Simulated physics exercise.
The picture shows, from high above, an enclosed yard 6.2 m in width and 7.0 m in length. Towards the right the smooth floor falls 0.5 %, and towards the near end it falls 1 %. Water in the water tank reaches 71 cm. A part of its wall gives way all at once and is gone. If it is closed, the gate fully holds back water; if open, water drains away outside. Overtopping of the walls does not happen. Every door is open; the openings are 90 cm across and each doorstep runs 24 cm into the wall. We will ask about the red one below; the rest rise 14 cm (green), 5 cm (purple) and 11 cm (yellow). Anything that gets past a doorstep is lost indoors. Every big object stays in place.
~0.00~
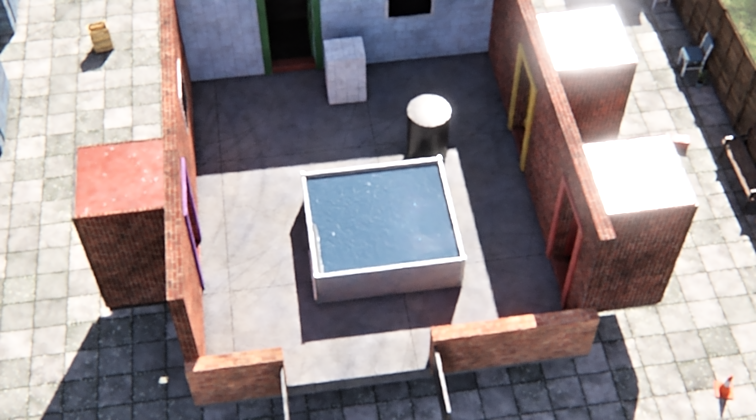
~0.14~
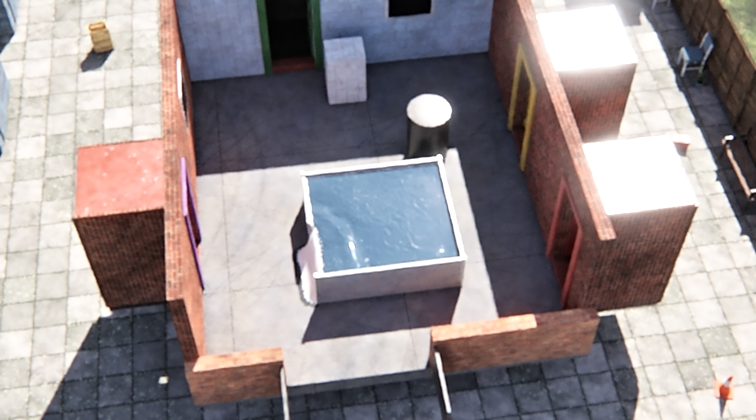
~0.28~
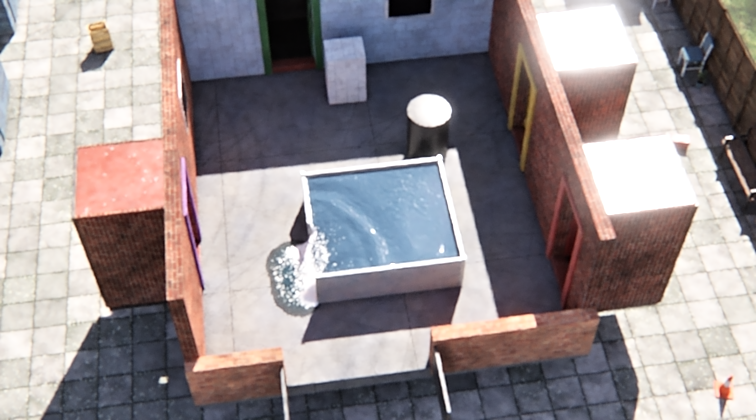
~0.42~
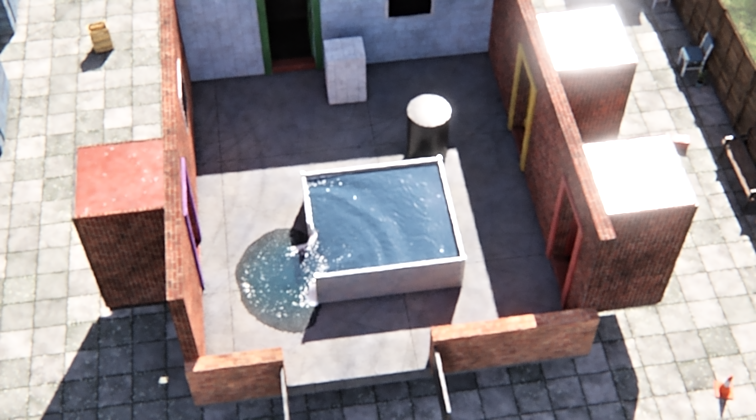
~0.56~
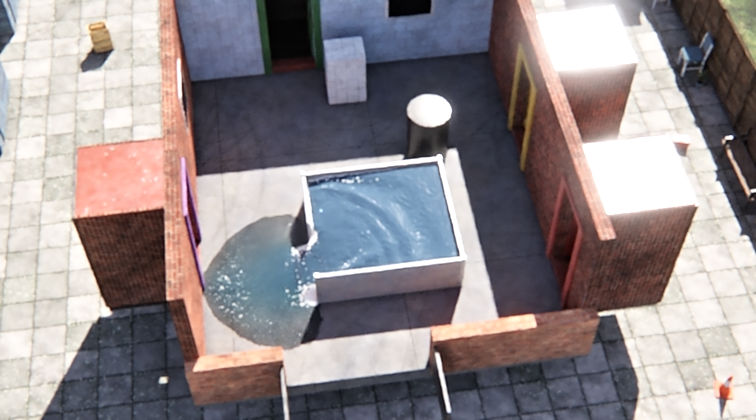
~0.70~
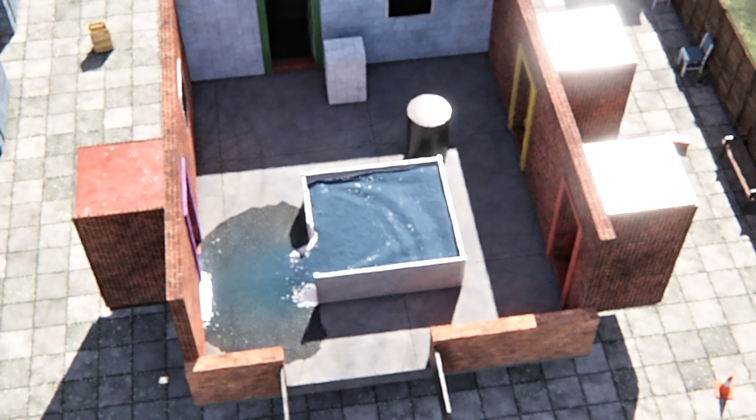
Water bursting from the left side of a raised square tank and spreading across the grey floor of a brick-walled yard.
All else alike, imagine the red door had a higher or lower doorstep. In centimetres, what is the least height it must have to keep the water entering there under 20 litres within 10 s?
10 cm.
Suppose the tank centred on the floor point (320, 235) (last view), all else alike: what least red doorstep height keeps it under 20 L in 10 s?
In this case, 9.5 cm or so.
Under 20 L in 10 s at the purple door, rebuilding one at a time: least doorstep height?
At the purple door you'd want roughly 31 cm.
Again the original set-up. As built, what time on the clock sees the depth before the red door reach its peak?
5.0 s.
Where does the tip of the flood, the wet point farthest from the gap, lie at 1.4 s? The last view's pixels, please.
Pixel: About (197, 181).
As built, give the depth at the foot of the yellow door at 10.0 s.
About 3.0 cm.
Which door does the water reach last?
The yellow one comes last.
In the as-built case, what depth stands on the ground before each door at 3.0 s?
At the green door the depth is 0 cm, at purple 25 cm, at yellow 0 cm and at red 0 cm.
After 1.4 s water covers 15 % of the floor, deepest (60 cm) near (208, 383); it has not reached the red door.
After 3.0 s water covers 35 % of the floor, deepest (38 cm) near (208, 383); it has not reached the red door.
After 10.0 s water covers 95 % of the floor, deepest (14 cm) near (208, 383); 8 cm at the red door, 5 litres in over its 13 cm doorstep.
At the red door as built, the water arrived by 4.0 s and peaked near 14 cm at 4.8 s.
With a doorstep of 9 cm, 35 litres would have come in within the 10 s; with 12.5 cm, 6 litres. So under 20 litres takes about 10 cm.
